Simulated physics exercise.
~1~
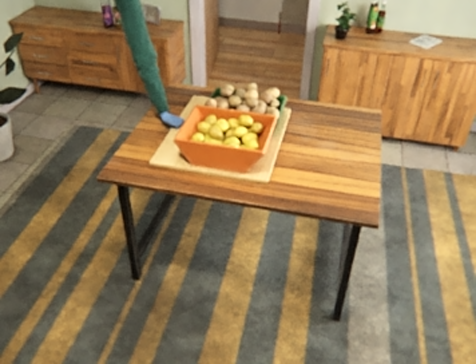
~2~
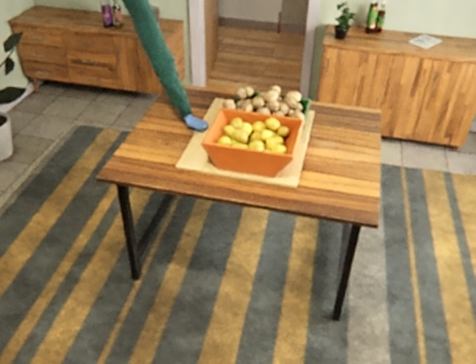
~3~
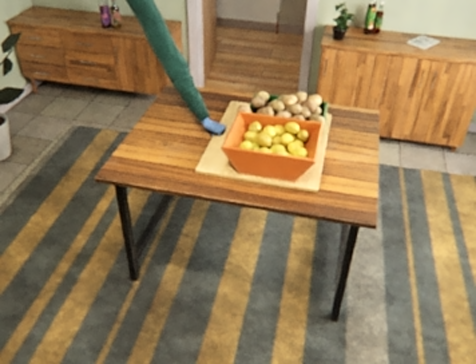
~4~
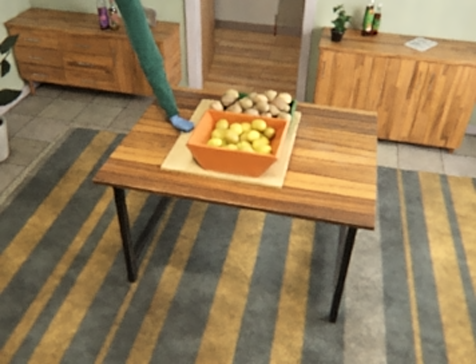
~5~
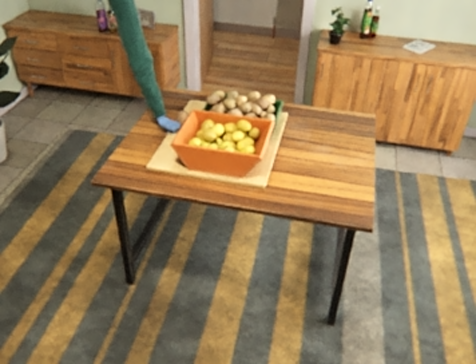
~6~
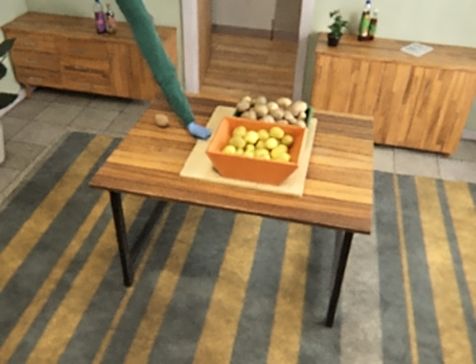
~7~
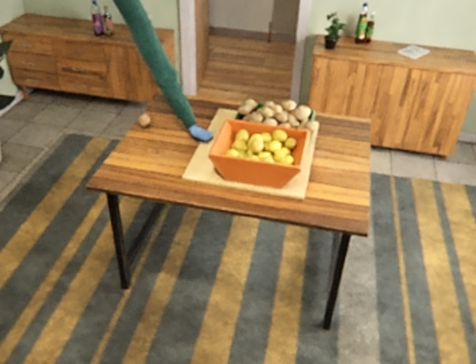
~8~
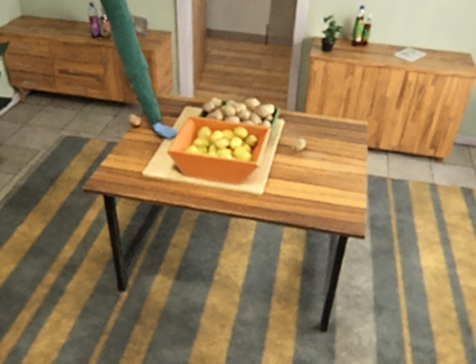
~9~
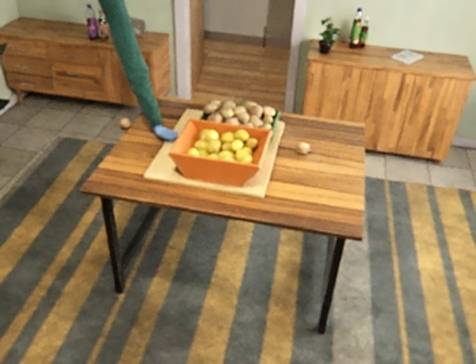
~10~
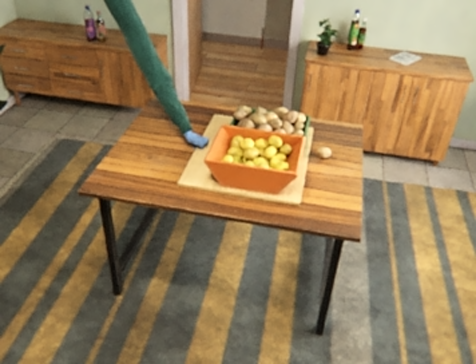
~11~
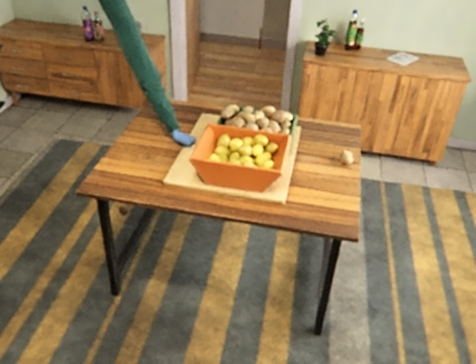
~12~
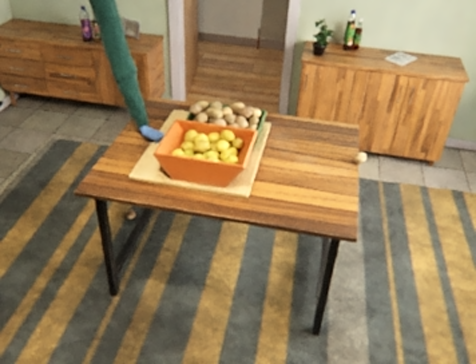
In this clip, a green-sleeved arm slides a board holding an orange box of lemons and a green box of potatoes right and left across a wooden table several times; two potatoes roll out onto the tabletop and leave it, while the lemons stay in their box.
